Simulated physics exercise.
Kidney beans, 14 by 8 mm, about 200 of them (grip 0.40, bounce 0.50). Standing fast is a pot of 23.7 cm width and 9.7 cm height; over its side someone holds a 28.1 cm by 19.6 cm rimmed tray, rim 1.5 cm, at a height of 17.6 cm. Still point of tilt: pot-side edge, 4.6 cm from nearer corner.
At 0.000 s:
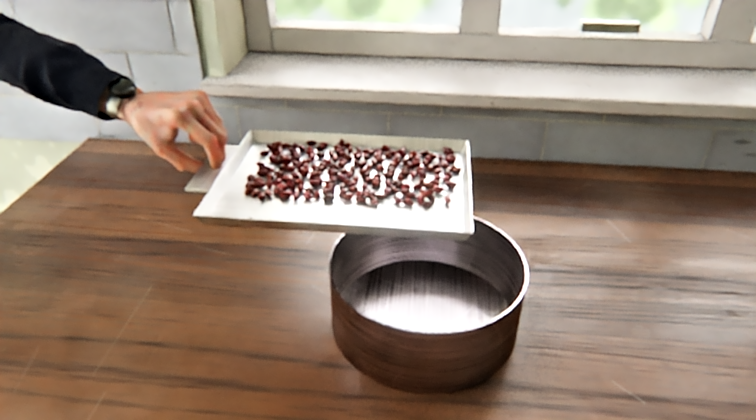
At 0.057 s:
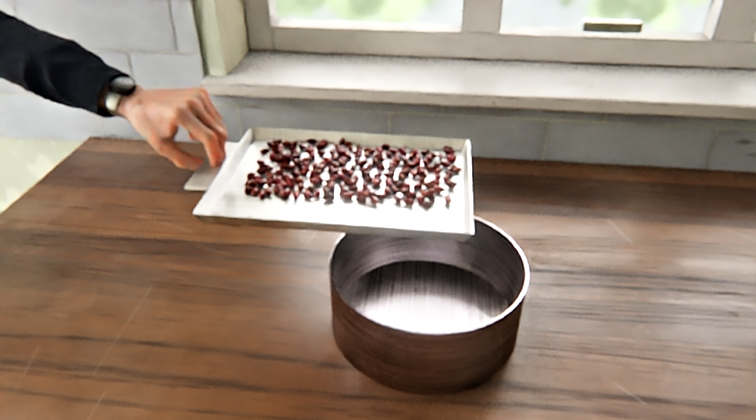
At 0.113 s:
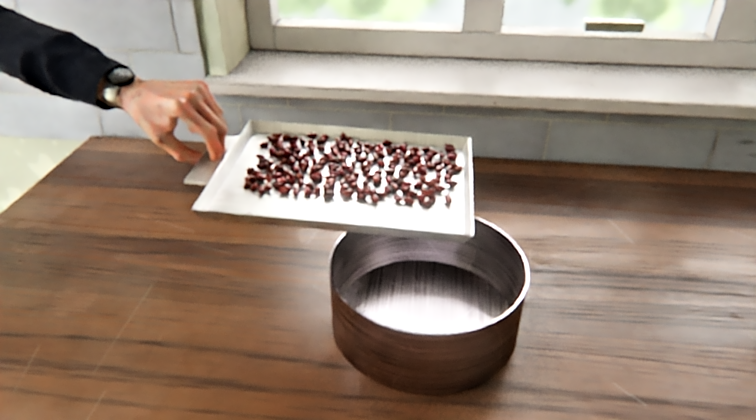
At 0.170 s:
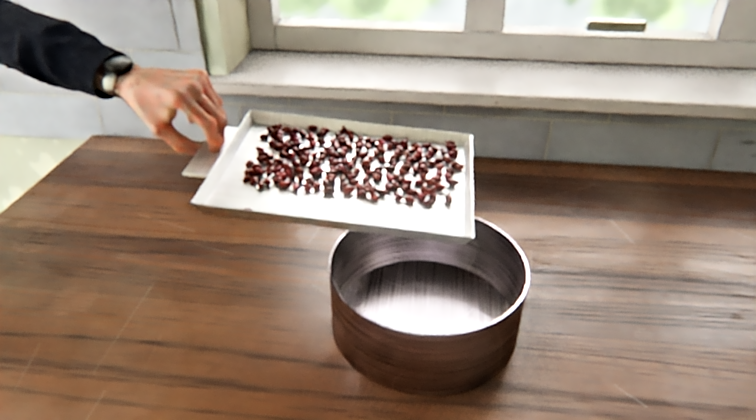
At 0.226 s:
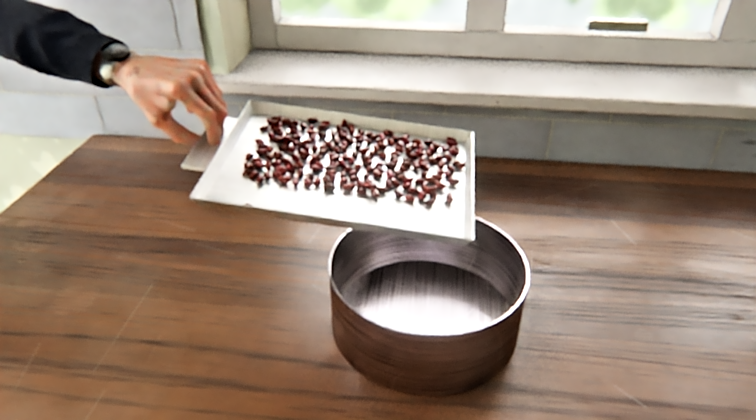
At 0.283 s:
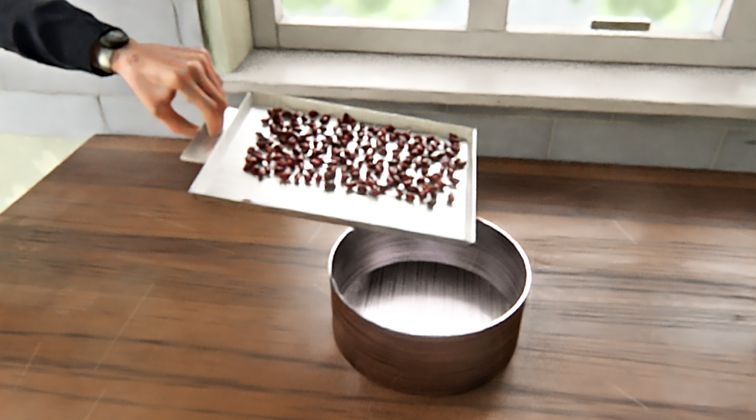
On a wooden table by a window, a hand at the left holds a white rimmed tray of scattered dark red beans above a round dark pot, then raises the tray's left side slightly, slanting it down toward the right.
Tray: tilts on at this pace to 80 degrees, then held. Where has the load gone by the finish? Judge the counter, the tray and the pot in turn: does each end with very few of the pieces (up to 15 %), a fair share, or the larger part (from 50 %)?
Counter: Very few. Tray: Very few. Pot: The larger part.
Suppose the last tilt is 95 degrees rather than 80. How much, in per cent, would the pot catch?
Estimate: Roughly 100 percent.
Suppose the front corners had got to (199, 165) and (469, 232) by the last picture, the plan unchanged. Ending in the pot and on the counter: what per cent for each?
That works out as pot 75 and counter 25.
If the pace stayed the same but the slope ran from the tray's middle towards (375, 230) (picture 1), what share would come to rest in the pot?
I'd say close to 90 %.
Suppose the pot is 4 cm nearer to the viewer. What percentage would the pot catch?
Near 100 per cent in that case.
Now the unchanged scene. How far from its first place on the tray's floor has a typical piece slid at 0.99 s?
Roughly 12 cm.
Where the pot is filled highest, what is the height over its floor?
Measured height: Approx. 2.5 cm.
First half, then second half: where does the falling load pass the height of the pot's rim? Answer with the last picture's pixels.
I'd mark about (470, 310) for the first half and about (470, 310) for the second.
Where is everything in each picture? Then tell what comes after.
The first picture shows tray tilt 0 degrees, front corners at (202, 212) and (466, 228); middle of the pieces at (353, 169); pot at (427, 261).
The second picture shows tray tilt 1 degrees, front corners at (201, 210) and (466, 229); middle of the pieces at (353, 168).
The third picture shows tray tilt 2 degrees, front corners at (200, 206) and (466, 230); middle of the pieces at (353, 164).
The fourth picture shows tray tilt 5 degrees, front corners at (199, 200) and (466, 232), lowest corner right front; middle of the pieces at (354, 159).
The fifth picture shows tray tilt 8 degrees, front corners at (198, 194) and (467, 234), lowest corner right front; middle of the pieces at (354, 155).
The sixth picture shows tray tilt 10 degrees, front corners at (198, 188) and (467, 236), lowest corner right front; middle of the pieces at (353, 156); pot at (428, 262). The tray's pace is about 45 degrees a second.
After 0.99 s, tilt 43 degrees; the tray holds 95 %, the pot 0 %.
Then, at 1.46 s, tilt 64 degrees; the tray holds 40 %, the pot 45 %.
Then, at 2.01 s, tilt 80 degrees; the tray holds 0 %, the pot 95 %.
By 2.6 s all is still; counter 0 %, tray 0 %, pot 100 %.
